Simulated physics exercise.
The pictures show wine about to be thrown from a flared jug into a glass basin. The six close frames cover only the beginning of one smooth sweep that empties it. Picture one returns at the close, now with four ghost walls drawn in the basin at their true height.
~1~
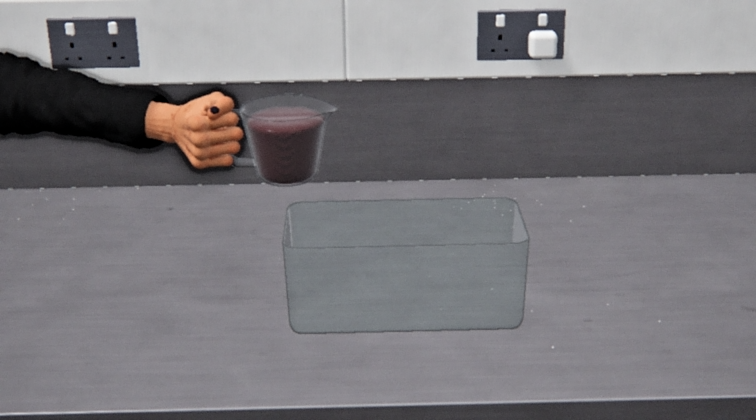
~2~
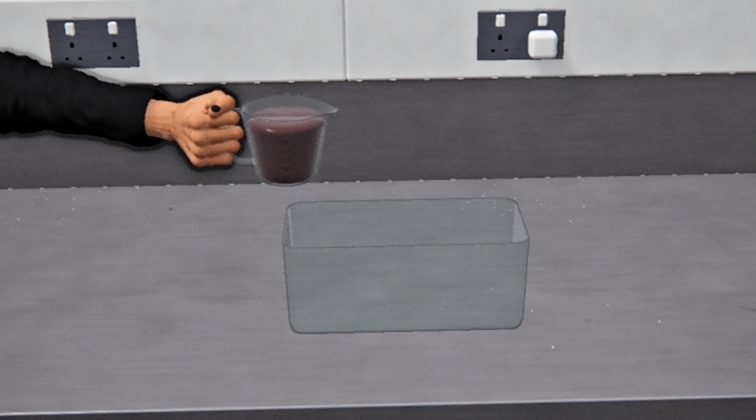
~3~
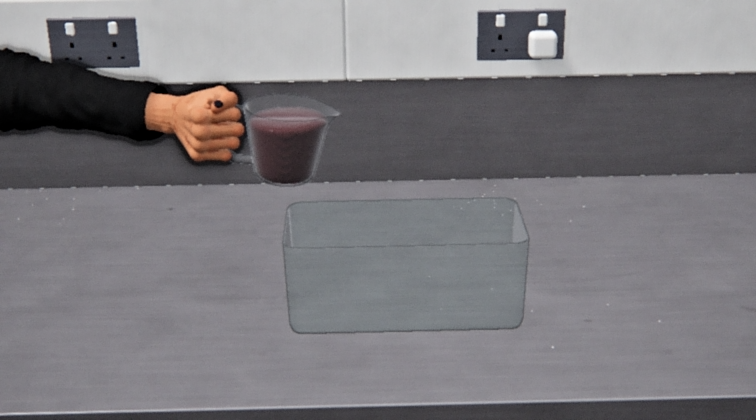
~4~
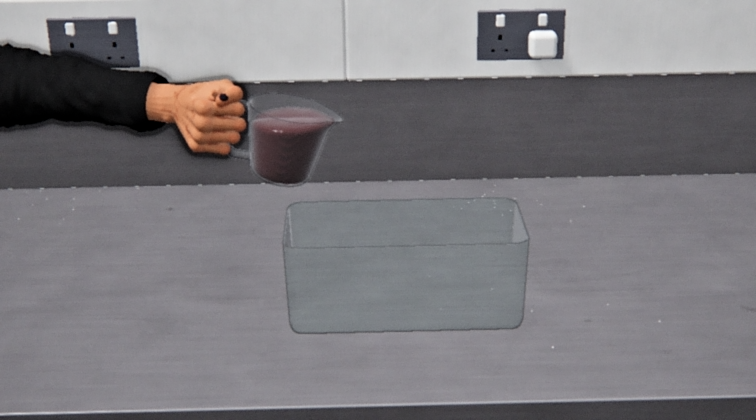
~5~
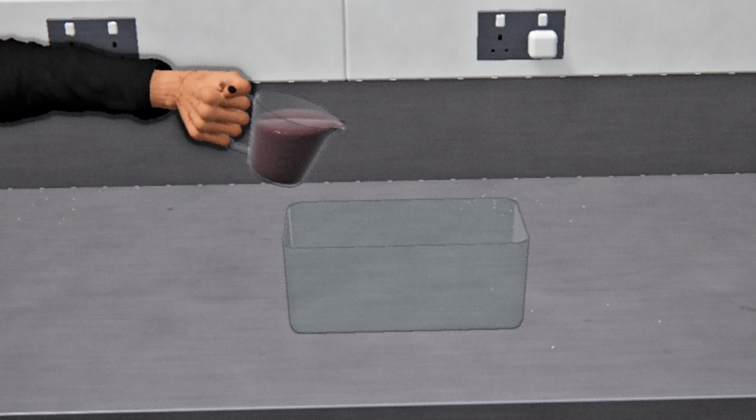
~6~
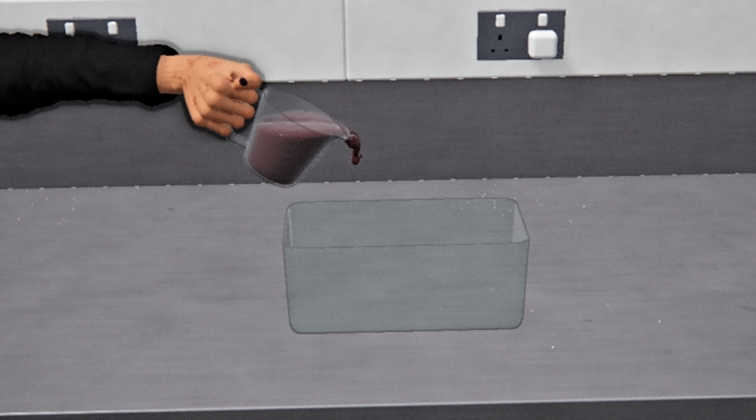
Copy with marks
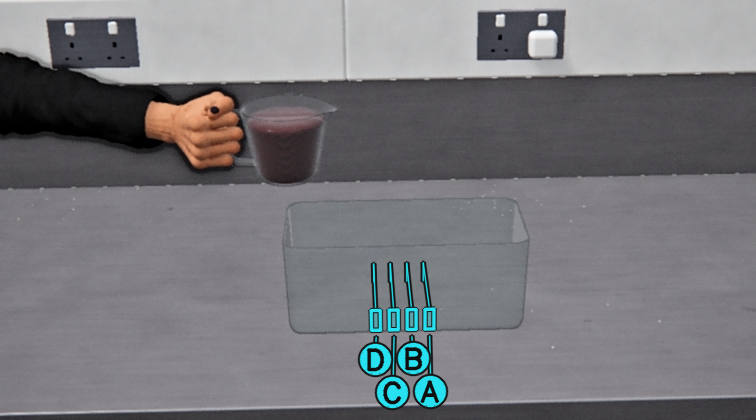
A hand in a black sleeve, at the upper left, holds a clear jug of dark red liquid, at first upright, then tilts it gradually to the right until a small dark stream comes over its lip. Below and slightly right, an empty clear glass basin sits still on a grey worktop. The unmoving view looks slightly down towards a dark splashback and a pale wall with two sockets.
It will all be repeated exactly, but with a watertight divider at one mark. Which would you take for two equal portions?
I would pick place C.
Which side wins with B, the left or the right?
The left one.
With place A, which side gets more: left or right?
The left one.
On the marked copy, A at (429, 335); B at (411, 336); C at (394, 336); D at (376, 336).
For place A, about 89 % ends left of the wall and 10 % right of it.
For place B, about 84 % ends left of the wall and 14 % right of it.
For place C, about 46 % ends left of the wall and 53 % right of it.
For place D, about 21 % ends left of the wall and 78 % right of it.
